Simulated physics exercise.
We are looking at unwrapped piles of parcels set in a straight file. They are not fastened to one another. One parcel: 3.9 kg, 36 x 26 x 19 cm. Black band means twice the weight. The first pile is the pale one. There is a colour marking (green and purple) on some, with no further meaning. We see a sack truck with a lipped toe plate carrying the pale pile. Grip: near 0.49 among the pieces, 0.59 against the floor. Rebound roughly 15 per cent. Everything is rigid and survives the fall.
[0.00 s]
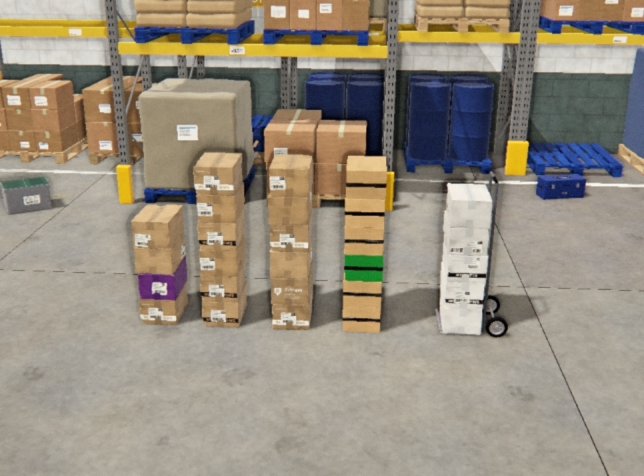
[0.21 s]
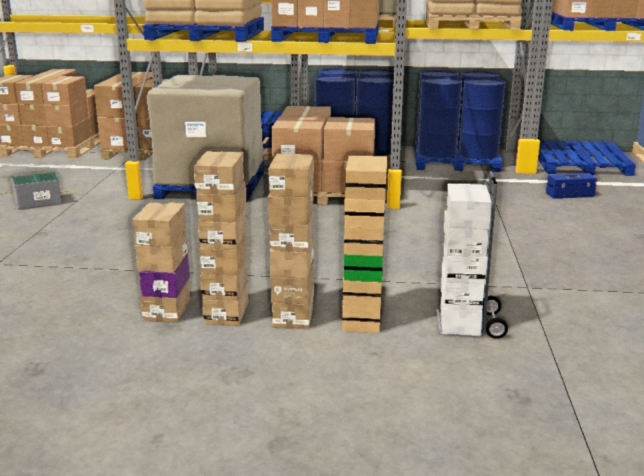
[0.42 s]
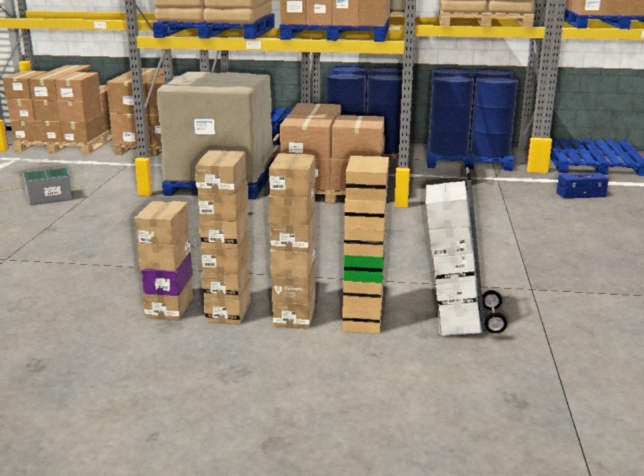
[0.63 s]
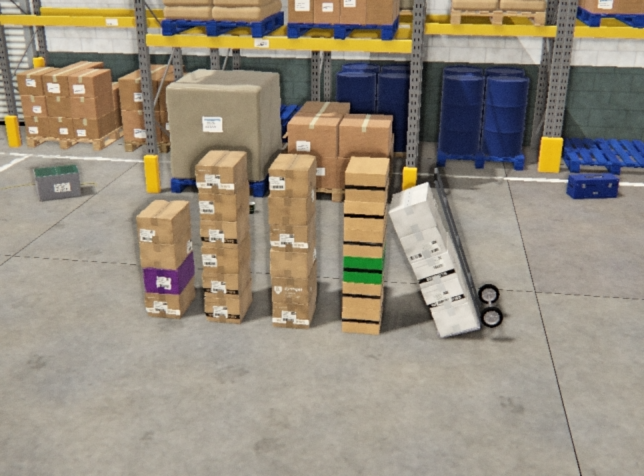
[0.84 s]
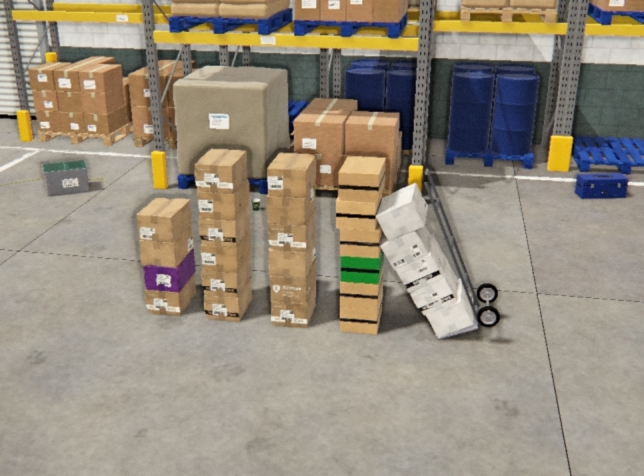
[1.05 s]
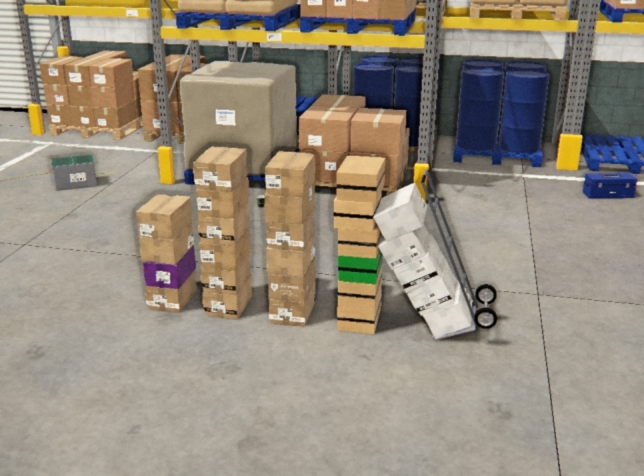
At first, a white pile of parcels stands upright on a sack truck, to the right of four brown piles with one green and one purple parcel among them. The truck then tilts left, the pale pile leaning with it, until its upper parcels shift and rest against the nearest brown pile.
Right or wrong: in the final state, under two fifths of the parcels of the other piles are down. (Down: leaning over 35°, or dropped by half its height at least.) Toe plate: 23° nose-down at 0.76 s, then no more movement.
Right.
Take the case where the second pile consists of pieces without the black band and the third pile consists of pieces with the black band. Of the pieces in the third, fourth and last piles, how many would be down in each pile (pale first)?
The tally would be third 0, then fourth 0, then last 0.
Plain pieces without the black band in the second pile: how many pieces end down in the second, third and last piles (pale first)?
Second: 6; third: 6; last: 4.
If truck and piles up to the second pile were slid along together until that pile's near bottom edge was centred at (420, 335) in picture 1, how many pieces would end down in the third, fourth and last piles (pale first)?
After that shift, the third pile would have 0 down, the fourth 0 and the last 0.
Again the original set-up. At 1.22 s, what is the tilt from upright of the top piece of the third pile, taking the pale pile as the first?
0°.
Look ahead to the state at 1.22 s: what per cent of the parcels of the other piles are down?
It's 0 percent at that point.
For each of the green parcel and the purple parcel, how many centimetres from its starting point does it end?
The green one ends 0 cm from its start and the purple one 0 cm.
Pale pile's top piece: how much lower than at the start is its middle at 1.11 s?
I'd put it at close to 0 cm below where it started.
By 1.11 s, 0 of the pale pile down; none of the 22 other parcels down, 1 disturbed.
When it is over (1.8 s), 0 of the pale pile down; none of the 22 other parcels down, 1 disturbed; green parcel unmoved; purple parcel unmoved. That is 0 per cent. In pixels of the last frame, middles, green parcel near (362, 259), purple parcel near (170, 265).
